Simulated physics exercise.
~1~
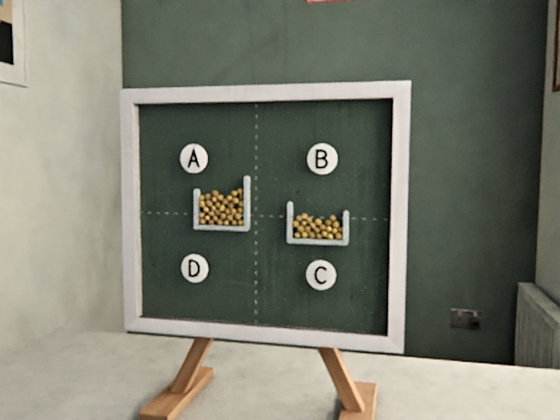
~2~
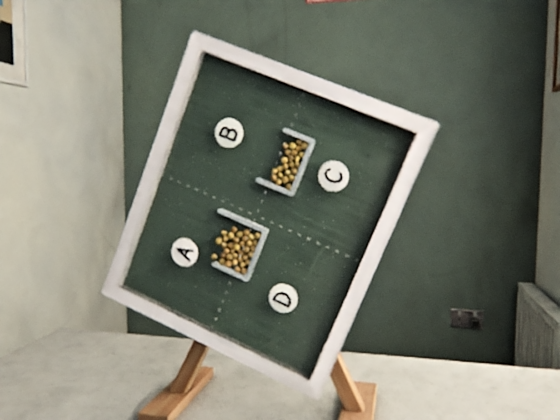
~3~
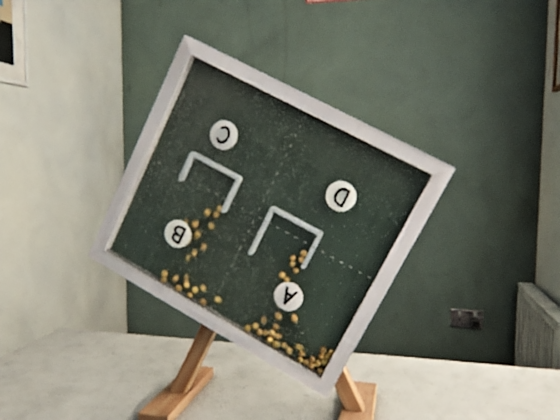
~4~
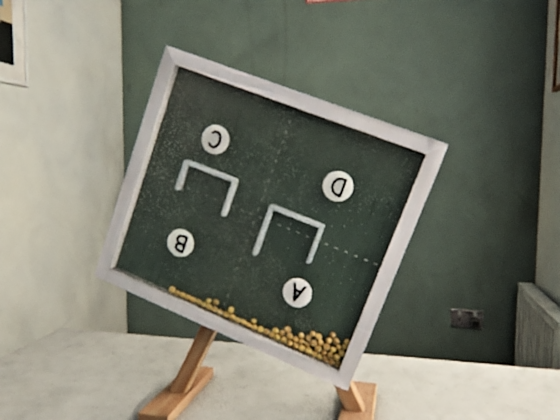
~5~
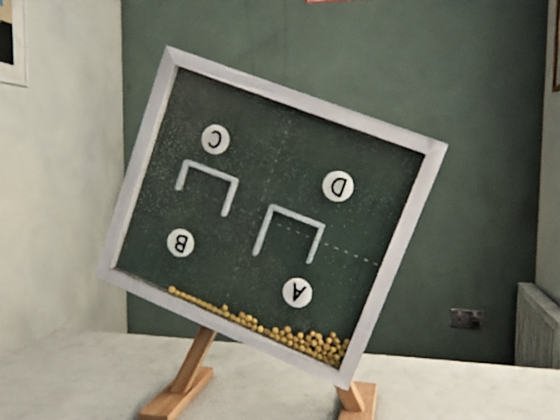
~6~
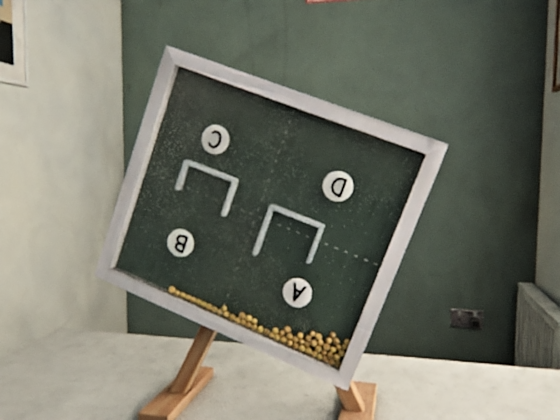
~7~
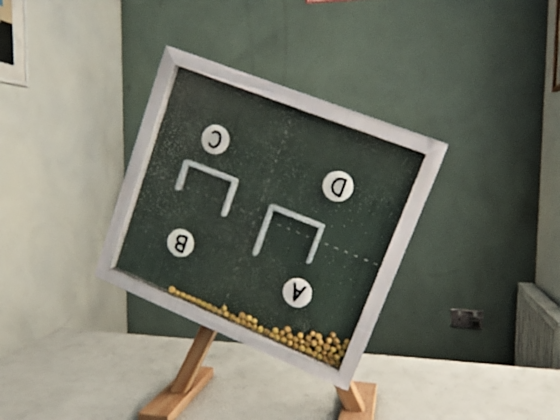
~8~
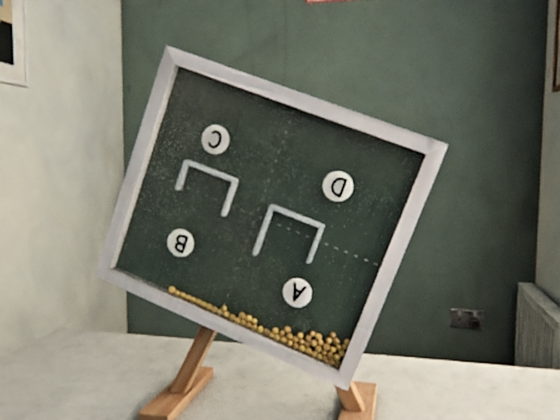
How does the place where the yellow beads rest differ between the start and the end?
At the start the beads sat in the two small trays near the middle of the board. At the end they lay along the lowest edge of the frame, piled mostly towards the lower right corner, and the trays were empty.
